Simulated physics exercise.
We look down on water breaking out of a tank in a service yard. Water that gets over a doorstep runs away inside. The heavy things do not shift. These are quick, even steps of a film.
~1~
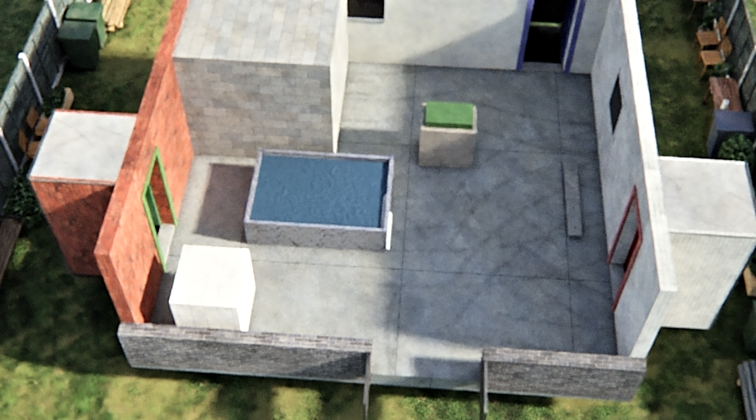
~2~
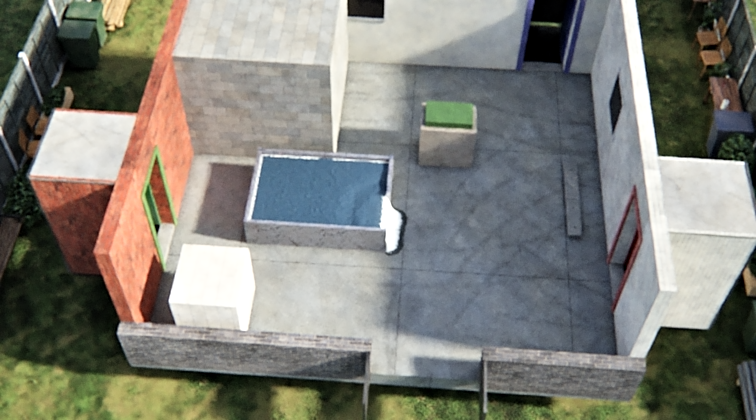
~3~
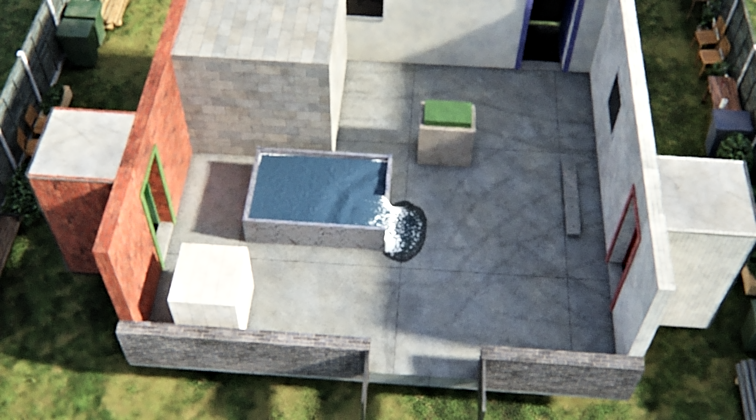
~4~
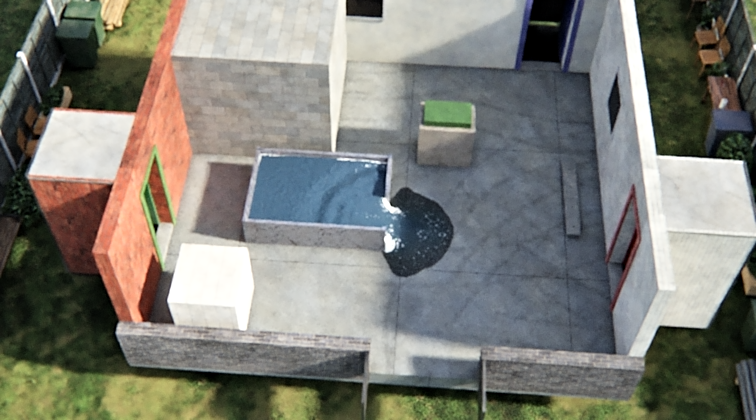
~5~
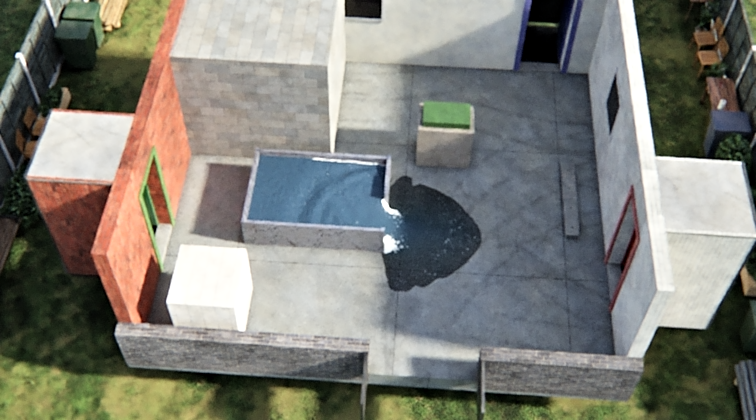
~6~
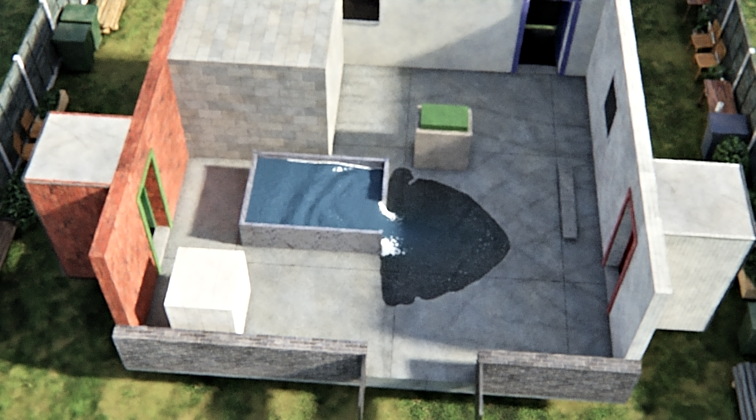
In this clip, seen from above, water pours through a gap at the right end of a rectangular tank in a walled yard, and a dark pool spreads rightward across the grey paving as ripples cross the tank.
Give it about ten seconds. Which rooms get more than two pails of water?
In the end: The green door holds within the limit; the blue door floods; the red door floods.
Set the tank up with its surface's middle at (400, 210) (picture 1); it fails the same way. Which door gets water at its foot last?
Last comes the green one.
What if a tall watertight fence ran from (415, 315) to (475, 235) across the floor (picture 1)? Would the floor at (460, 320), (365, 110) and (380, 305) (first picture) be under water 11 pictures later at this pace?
As listed: Free of water, not flooded, covered.
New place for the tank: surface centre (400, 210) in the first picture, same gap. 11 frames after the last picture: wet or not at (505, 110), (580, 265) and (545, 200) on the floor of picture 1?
One after the other: Not flooded, wet, under water.
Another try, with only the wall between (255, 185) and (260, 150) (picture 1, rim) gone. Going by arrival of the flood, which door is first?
It is the door marked green.
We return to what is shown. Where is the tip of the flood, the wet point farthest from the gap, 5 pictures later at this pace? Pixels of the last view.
Near (598, 263).
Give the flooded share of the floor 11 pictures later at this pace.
Close to 35 %.
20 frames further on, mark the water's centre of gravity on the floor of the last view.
Roughly at (415, 233).
A moment on, water covers 25 % of the floor; the green door not reached, the blue door not reached, the red door not reached.
Next, water covers 35 % of the floor; the green door not reached, the blue door not reached, the red door under two buckets in.
Then, water covers 45 % of the floor; the green door not reached, the blue door not reached, the red door over two buckets in.
Later, water covers 55 % of the floor; the green door not reached, the blue door over two buckets in, the red door far over two buckets in.
In the end, water covers 75 % of the floor; the green door not reached, the blue door over two buckets in, the red door far over two buckets in.
